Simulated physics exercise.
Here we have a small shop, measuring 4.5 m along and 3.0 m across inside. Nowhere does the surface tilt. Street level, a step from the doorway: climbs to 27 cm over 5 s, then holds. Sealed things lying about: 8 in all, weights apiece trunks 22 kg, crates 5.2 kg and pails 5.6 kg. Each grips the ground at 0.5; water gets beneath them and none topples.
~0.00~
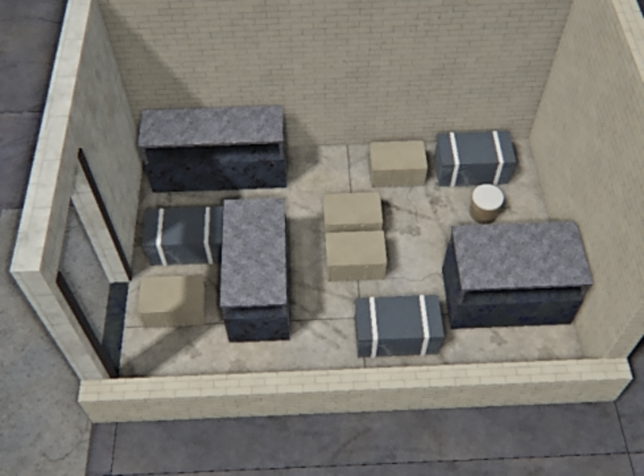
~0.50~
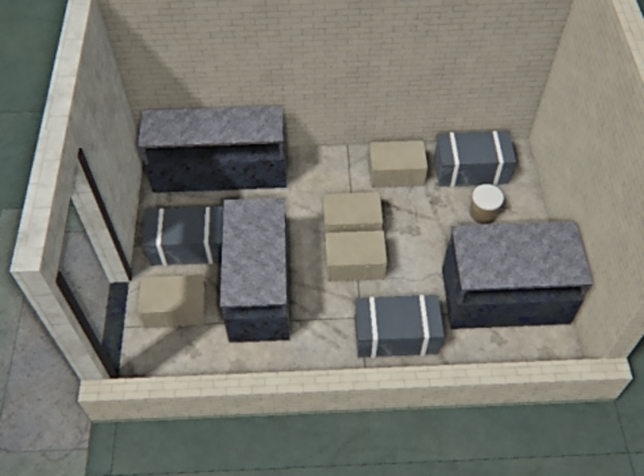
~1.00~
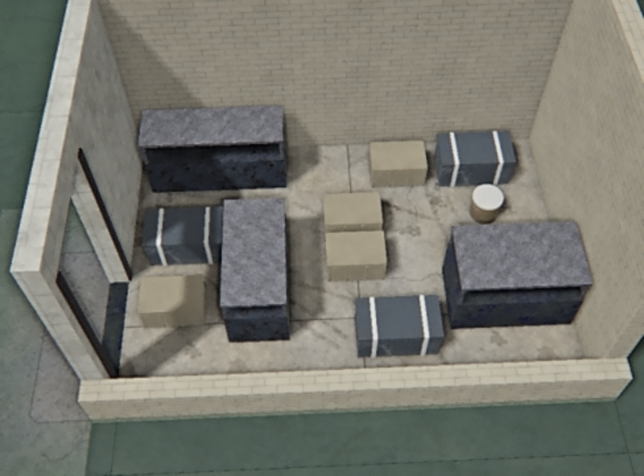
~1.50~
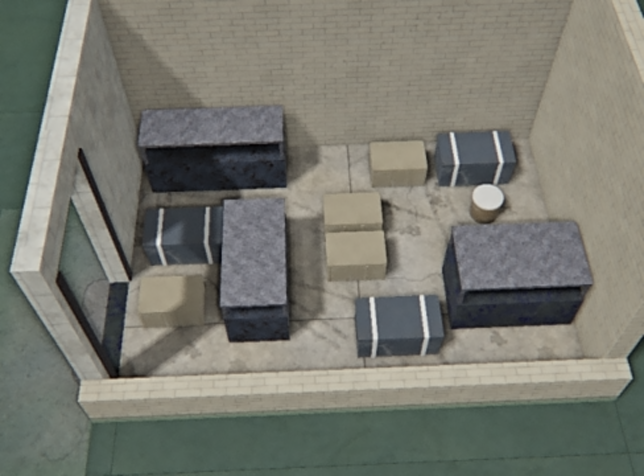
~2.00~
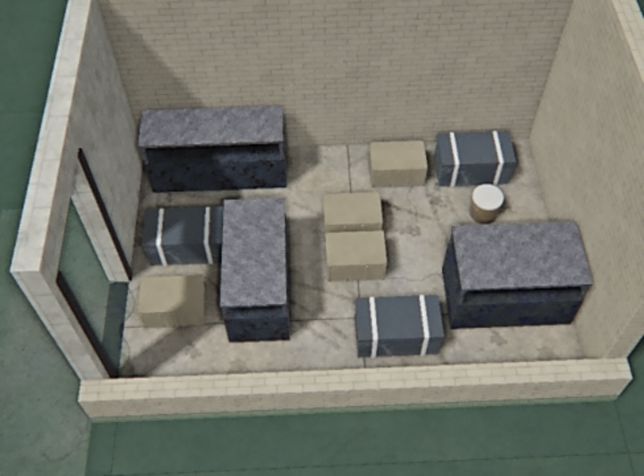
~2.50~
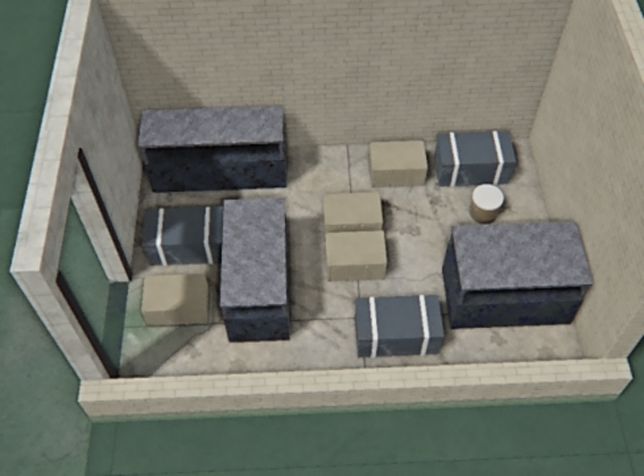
In a small shop holding counters, boxes and dark trunks, everything sat still while greenish water spread over the ground outside, then reached the left doorway and began creeping in by a tan box.
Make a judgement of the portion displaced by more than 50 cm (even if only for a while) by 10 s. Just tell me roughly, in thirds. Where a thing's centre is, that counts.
Roughly one to two thirds.
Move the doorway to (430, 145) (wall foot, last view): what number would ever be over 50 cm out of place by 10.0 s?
In that case 6 of them.
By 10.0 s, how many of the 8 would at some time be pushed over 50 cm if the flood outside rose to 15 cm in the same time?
Then 2 of them.
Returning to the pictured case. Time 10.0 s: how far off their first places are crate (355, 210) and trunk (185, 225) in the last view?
One is off by 100 cm, the other by 20 cm, in the order asked.
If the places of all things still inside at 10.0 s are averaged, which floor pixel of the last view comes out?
Around (395, 210).
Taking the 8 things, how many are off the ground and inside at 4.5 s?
My tally comes to 1.
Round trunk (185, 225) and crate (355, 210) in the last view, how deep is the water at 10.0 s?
Roughly 18 and 9 cm.
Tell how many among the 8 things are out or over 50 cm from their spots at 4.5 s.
I count 0 of them.
After 3.5 s 0 of 8 are over 50 cm from their spots; 1 afloat.
After 4.5 s 0 of 8 are over 50 cm from their spots; 1 afloat.
After 7.0 s 2 of 8 are over 50 cm from their spots; 4 afloat.
After 10.0 s 5 of 8 are over 50 cm from their spots, and 5 have been at some point; 8 afloat.
